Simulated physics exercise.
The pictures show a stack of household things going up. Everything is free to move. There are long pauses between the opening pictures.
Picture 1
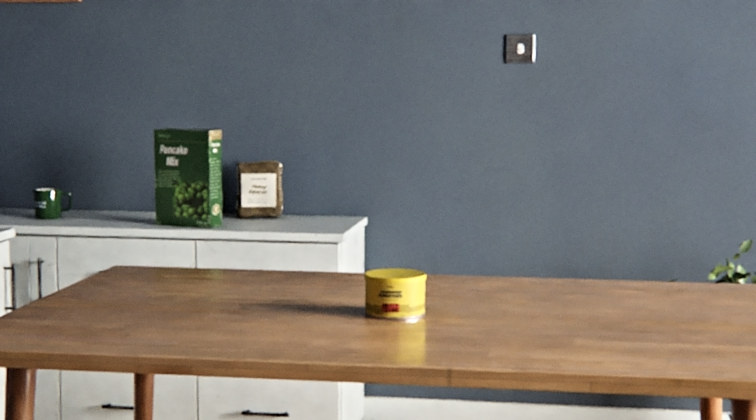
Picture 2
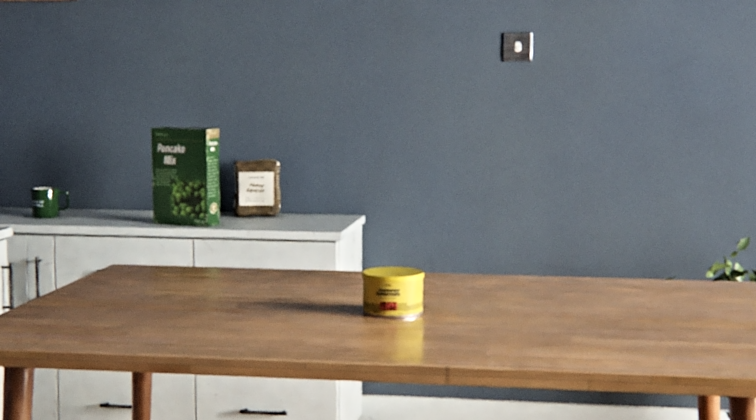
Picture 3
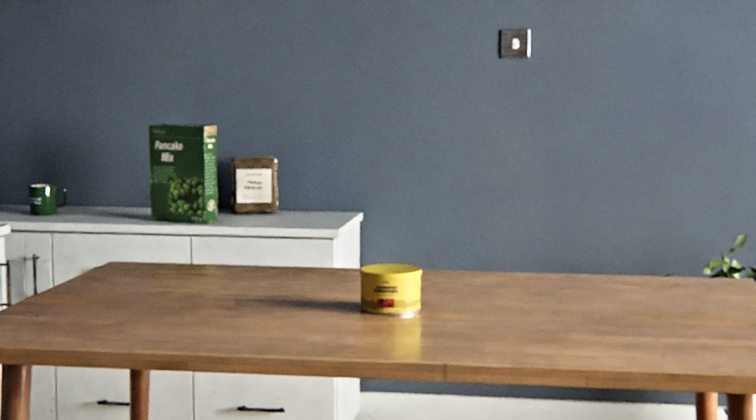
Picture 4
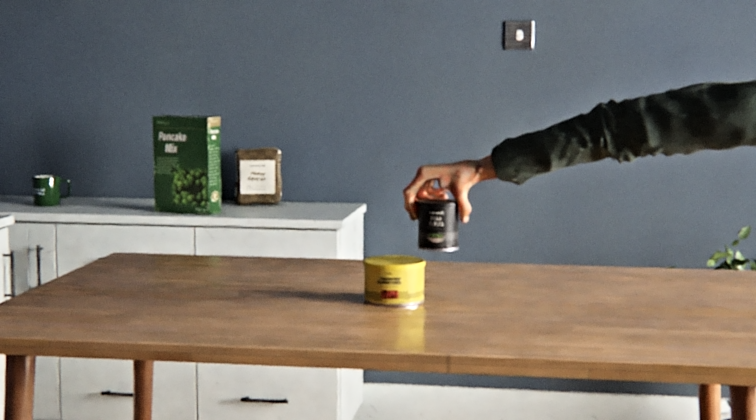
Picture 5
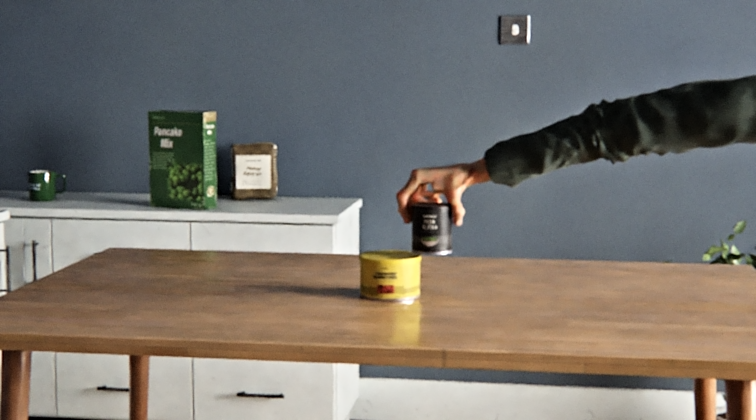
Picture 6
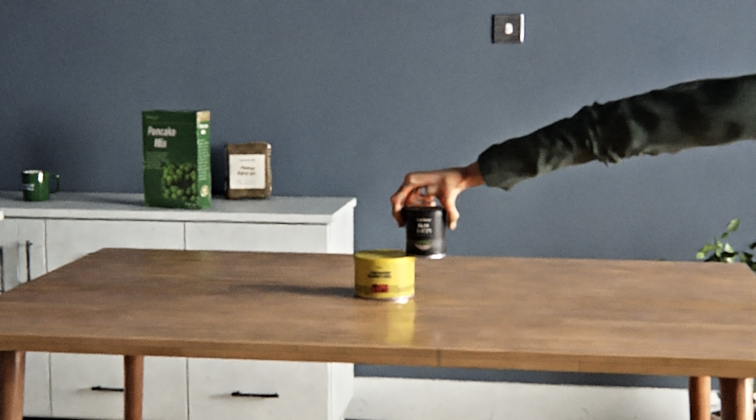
An arm reached in from the right over a wooden table where a yellow tub had sat alone, lowered a black tin to the tub's upper right edge, and kept hold of it.
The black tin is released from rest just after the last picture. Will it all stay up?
It gives way.
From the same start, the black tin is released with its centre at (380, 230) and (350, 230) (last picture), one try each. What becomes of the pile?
First try: It keeps its balance; second try: It comes apart.
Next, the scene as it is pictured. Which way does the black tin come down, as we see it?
To the right.
Then, 0.30 s after the last picture, black tin now fallen.
Then, 0.40 s after the last picture, things are still on the move.
Then, 0.50 s after the last picture, nothing new.
Then, 2.10 s after the last picture, black tin resting near (474, 278).
At rest, fallen, black tin; yellow tub in place. Seen from the same camera at the end, black tin near (474, 278). The pile loses its balance.
